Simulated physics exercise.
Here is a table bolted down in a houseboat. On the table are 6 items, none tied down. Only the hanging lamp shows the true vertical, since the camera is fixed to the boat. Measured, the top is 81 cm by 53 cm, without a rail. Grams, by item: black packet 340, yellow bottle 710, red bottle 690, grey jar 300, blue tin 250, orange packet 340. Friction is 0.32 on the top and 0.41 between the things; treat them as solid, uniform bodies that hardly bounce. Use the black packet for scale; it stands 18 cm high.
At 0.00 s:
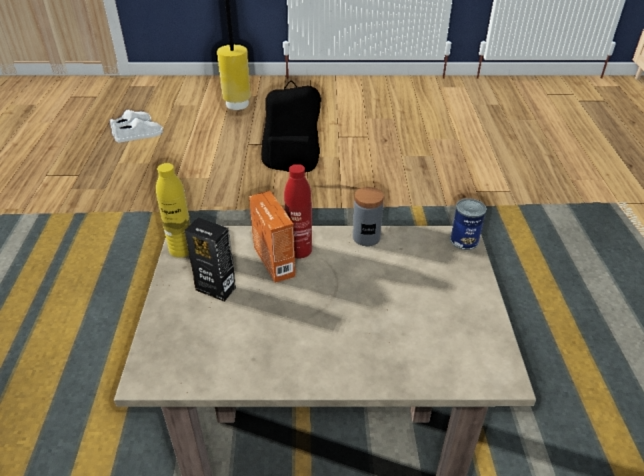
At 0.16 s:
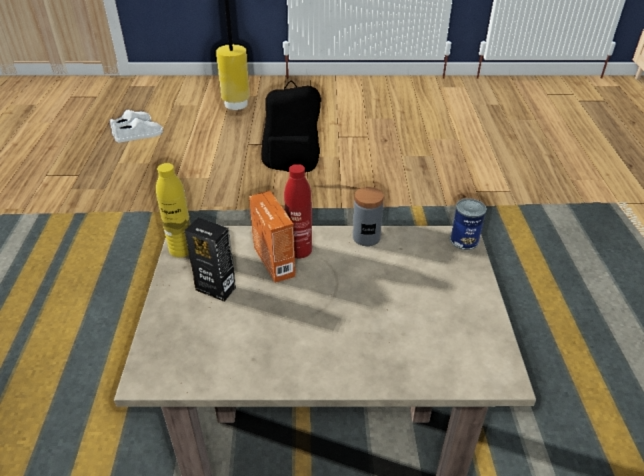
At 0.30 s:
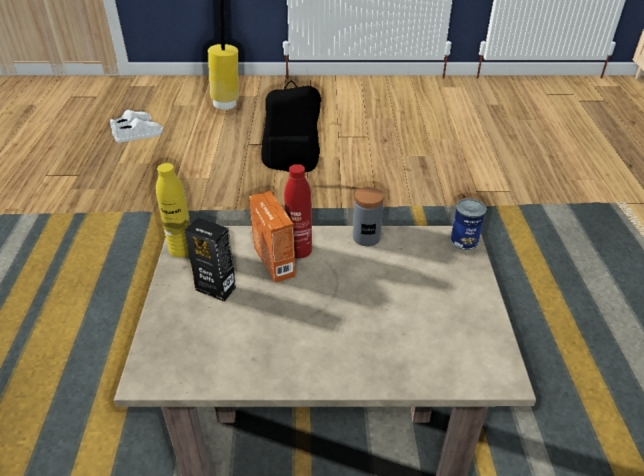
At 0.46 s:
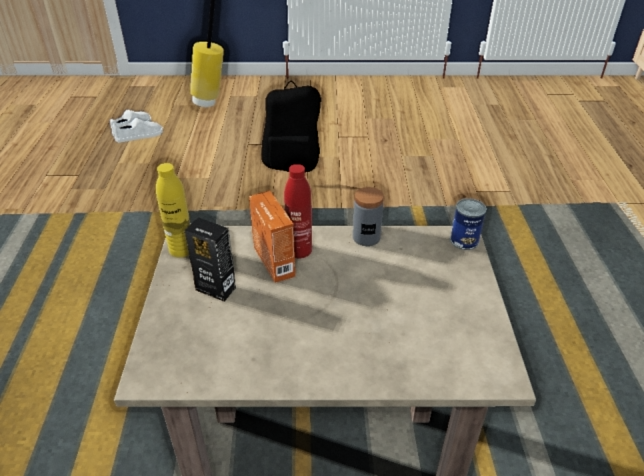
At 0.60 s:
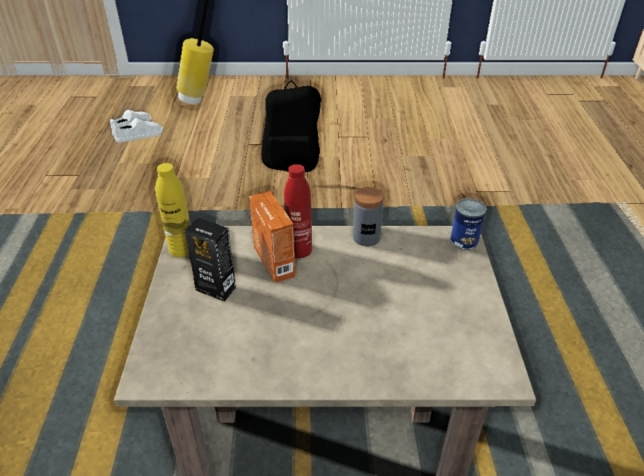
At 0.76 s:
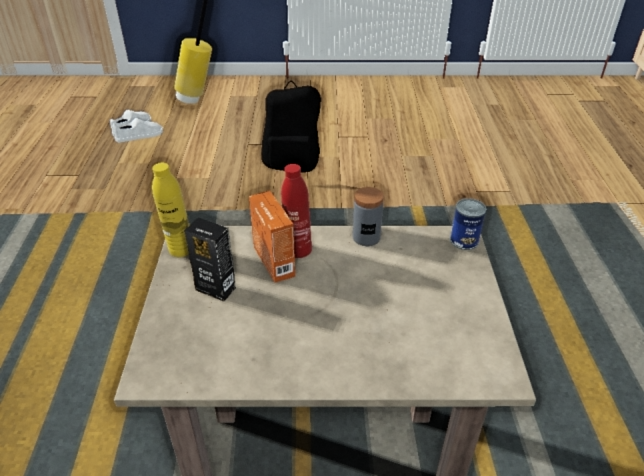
In a wood-floored room, a yellow hanging lamp swung left behind a table holding six items, which stayed in place until the yellow and red bottles leaned slightly left.
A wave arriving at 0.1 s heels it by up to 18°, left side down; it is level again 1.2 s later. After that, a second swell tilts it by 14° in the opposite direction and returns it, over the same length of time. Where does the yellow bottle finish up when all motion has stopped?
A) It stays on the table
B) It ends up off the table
It ends up off the table.
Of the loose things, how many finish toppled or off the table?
Tally: 3.
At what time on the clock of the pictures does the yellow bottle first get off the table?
Time: Approximately 1.0 s.
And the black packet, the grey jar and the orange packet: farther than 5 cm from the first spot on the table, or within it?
First, the black packet stays in its position; second, the grey jar stays in its position; third, the orange packet is moved away.
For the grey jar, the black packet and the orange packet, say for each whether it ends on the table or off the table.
Once it all settles, the grey jar stays on its surface, the black packet stays on its surface and the orange packet stays on its surface.
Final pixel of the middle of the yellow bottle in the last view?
It winds up close to (133, 412).
After 1.36 s, boat level; yellow bottle now off the table; red bottle 34° off its base; orange packet 28° off its base.
After 1.76 s, heel 12°, right side down; red bottle now off the table; orange packet on its side; black packet moved 2 cm.
In the end (3.0 s), off the table, yellow bottle and red bottle; toppled on the table, orange packet; the other 3 under 5 cm from the start. In the last view, yellow bottle near (133, 412).
